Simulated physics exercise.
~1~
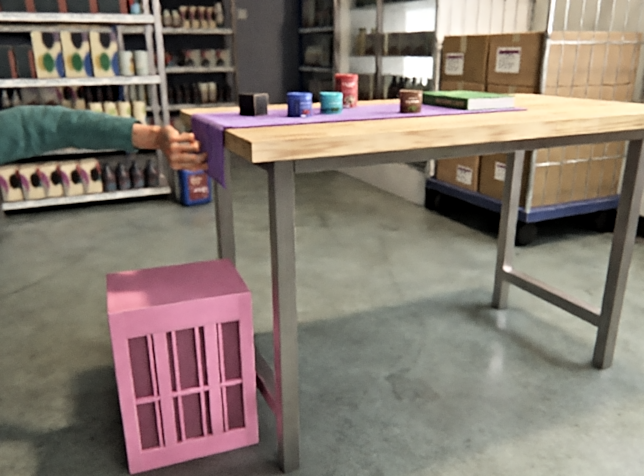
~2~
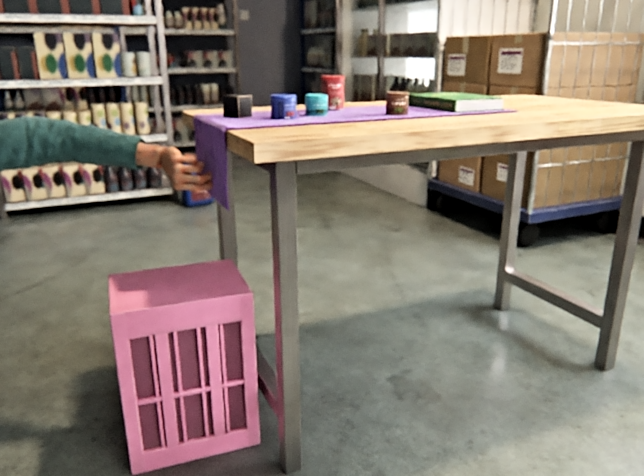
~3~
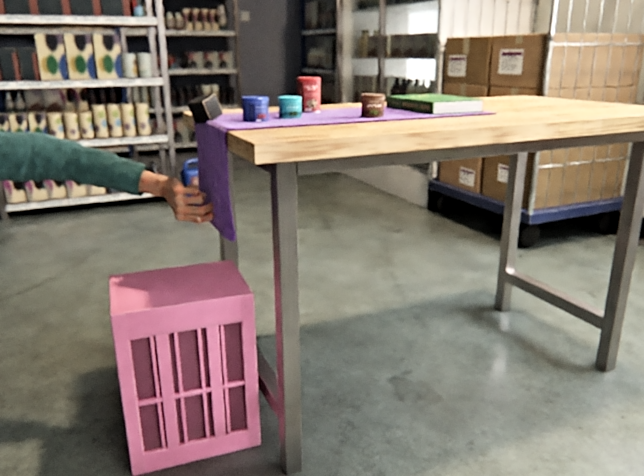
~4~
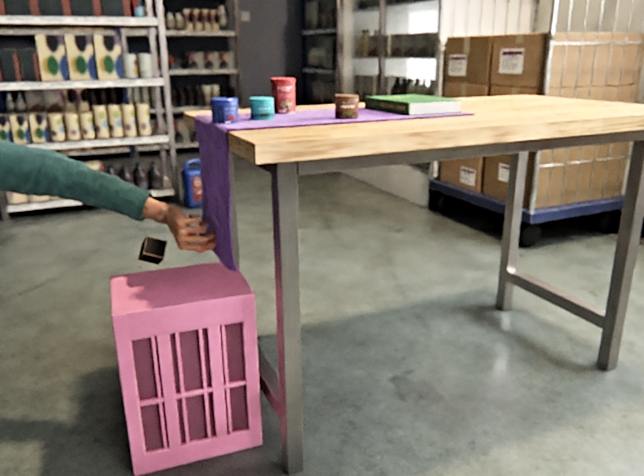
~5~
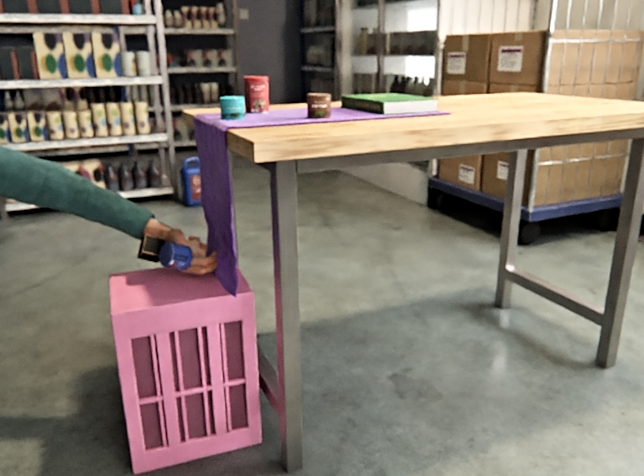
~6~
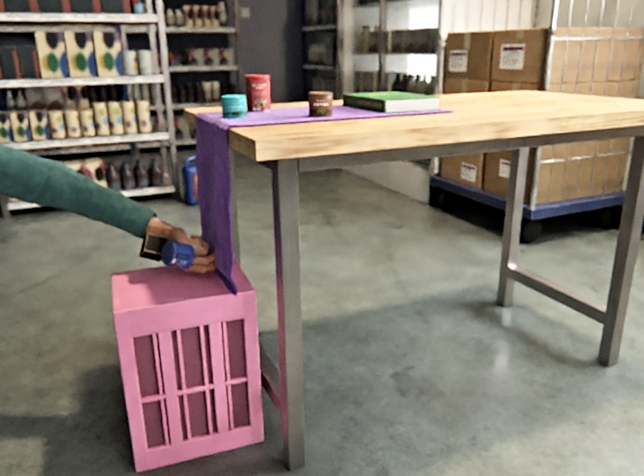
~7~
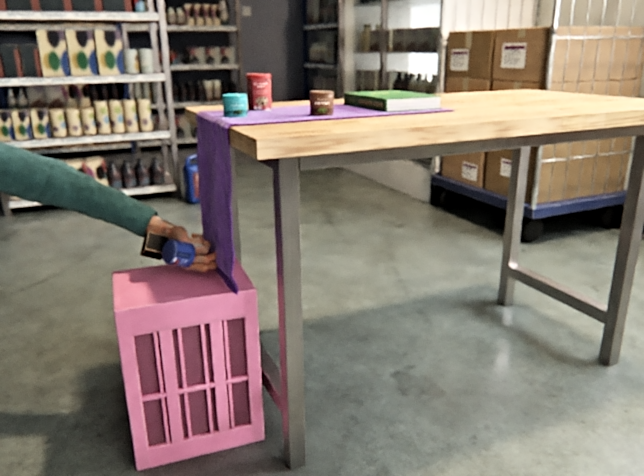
In a storeroom, a hand pulls a purple scarf down to a pink crate, tipping two items off the table.
